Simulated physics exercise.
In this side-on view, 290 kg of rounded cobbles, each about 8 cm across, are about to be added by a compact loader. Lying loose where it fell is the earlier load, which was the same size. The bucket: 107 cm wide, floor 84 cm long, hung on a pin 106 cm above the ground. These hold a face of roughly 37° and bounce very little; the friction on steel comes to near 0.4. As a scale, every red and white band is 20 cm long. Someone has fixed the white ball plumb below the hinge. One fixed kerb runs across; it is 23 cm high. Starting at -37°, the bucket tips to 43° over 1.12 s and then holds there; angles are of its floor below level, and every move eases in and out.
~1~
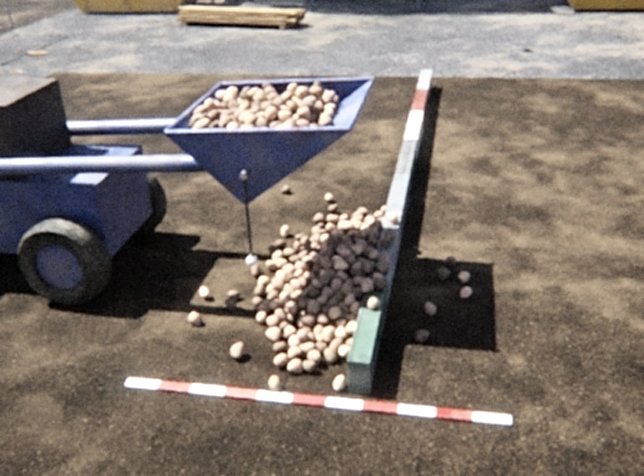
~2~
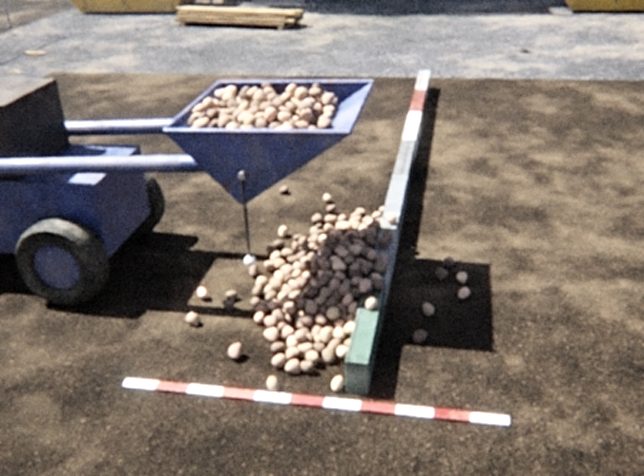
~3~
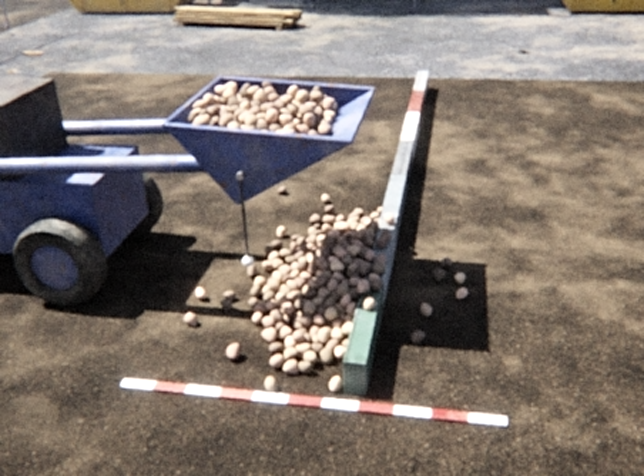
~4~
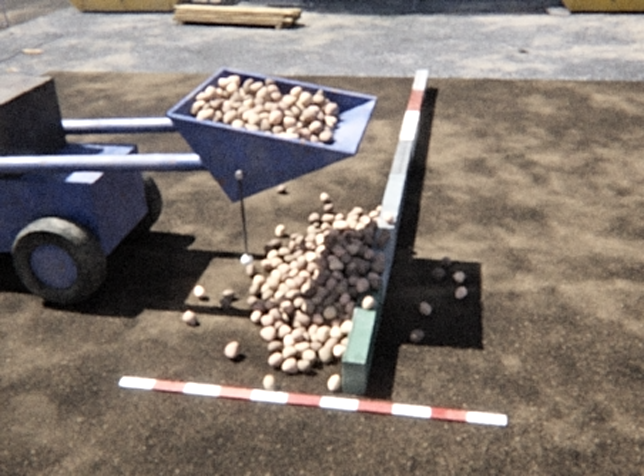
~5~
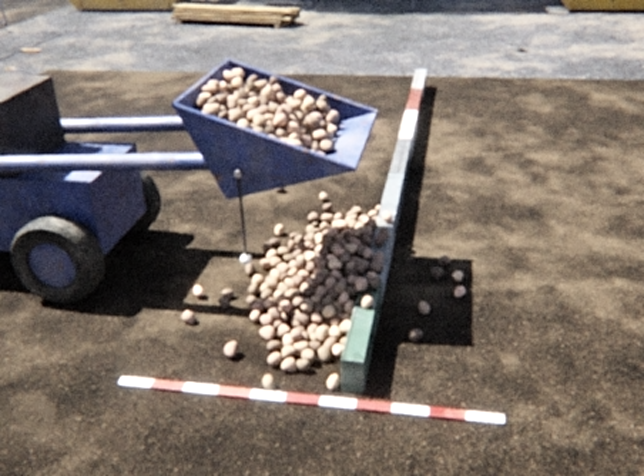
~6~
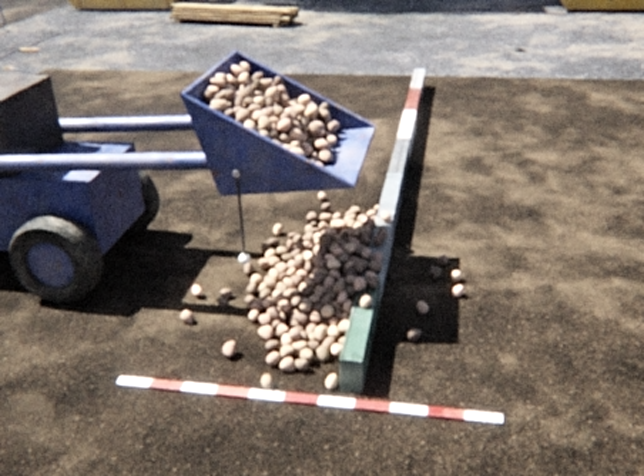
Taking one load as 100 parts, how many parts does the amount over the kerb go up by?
40 parts.
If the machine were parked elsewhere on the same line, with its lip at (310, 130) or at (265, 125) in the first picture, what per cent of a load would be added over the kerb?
Case one about 5 %, case two about 0 %.
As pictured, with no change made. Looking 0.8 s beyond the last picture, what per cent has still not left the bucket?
Roughly 50 per cent is still inside.
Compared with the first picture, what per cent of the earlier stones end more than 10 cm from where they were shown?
Close to 10 in a hundred of them.
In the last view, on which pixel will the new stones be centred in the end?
In the last view, somewhere near (361, 267).
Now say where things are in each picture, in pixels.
In the first frame, the bucket is at -37°, its lip at (350, 129); the top of the load is at (290, 97). The earlier load is highest near (366, 262), 28 cm above ground level, 98 % on this side of the kerb, 2 % over the kerb.
In the second frame, the bucket is at -35°, its lip at (350, 133); the top of the load is at (287, 97).
The third frame shows lip at (352, 142), floor tilted -31°, highest stones at (264, 96).
In the fourth frame, the bucket is at -24°, its lip at (355, 154); the top of the load is at (241, 91).
The fifth frame shows lip at (356, 169), floor tilted -16°, highest stones at (237, 83).
In the sixth frame, the bucket is at -7°, its lip at (354, 187); the top of the load is at (237, 79).
Then, 0.4 s after the last picture the floor is at 31°; in per cent of one load, 100 in the bucket, 99 on this side of the kerb, 2 over the kerb; the foremost stones are at (424, 281).
Then, 0.8 s after the last picture the floor is at 43°; in per cent of one load, 49 in the bucket, 147 on this side of the kerb, 4 over the kerb; the foremost stones are at (432, 285).
Then, 1.1 s after the last picture the floor is at 43°; in per cent of one load, 7 in the bucket, 162 on this side of the kerb, 30 over the kerb; the foremost stones are at (476, 288).
Then, 3.7 s after the last picture the floor is at 43°; in per cent of one load, 0 in the bucket, 159 on this side of the kerb, 41 over the kerb; the foremost stones are at (578, 286). Net gain over the kerb, 40.
